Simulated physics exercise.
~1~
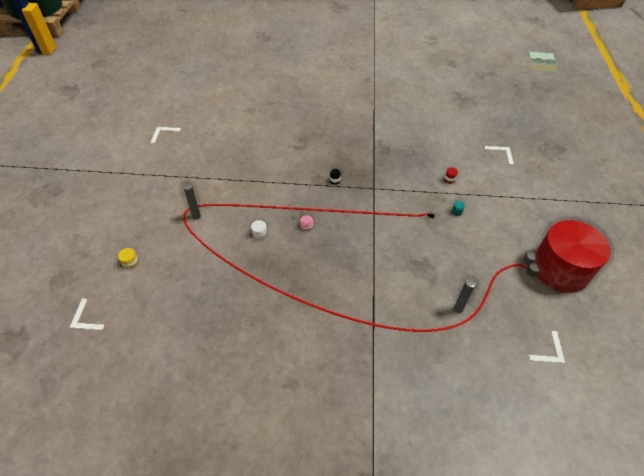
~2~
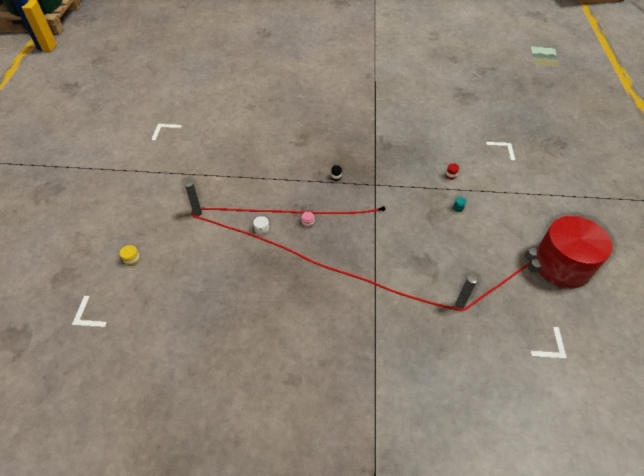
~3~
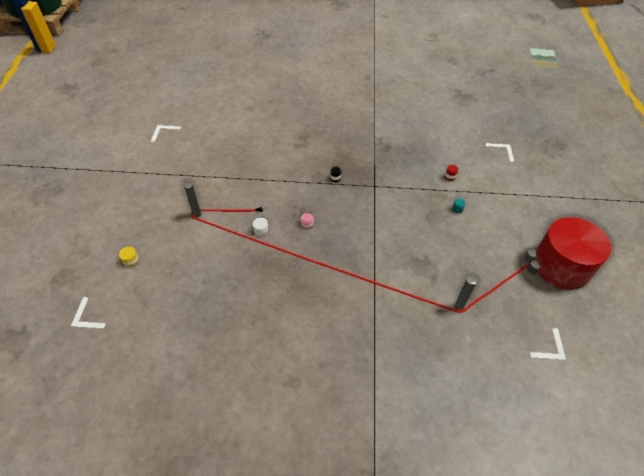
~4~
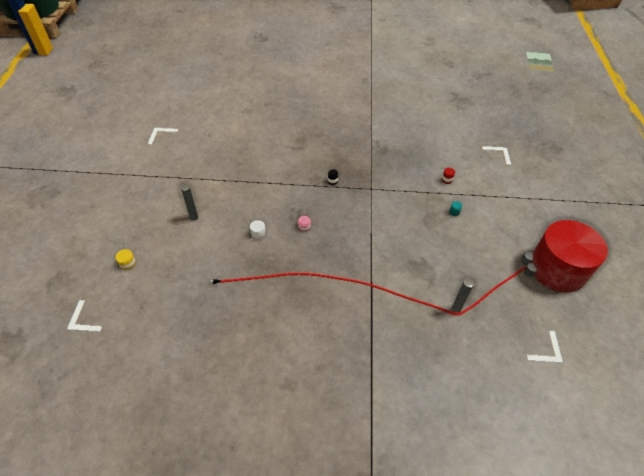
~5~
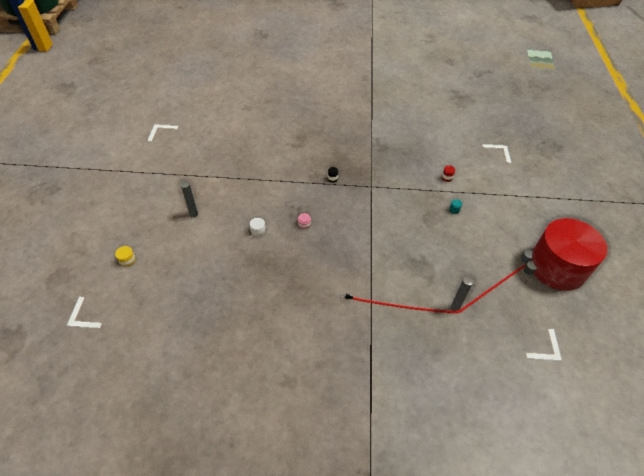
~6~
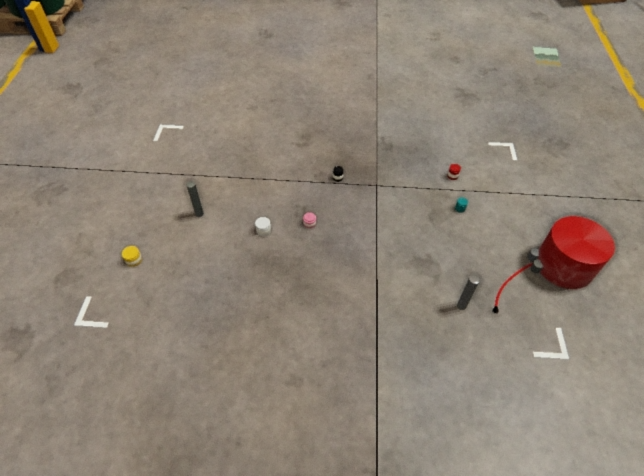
A red lead winds around two posts into a reel, leaving a short end out.
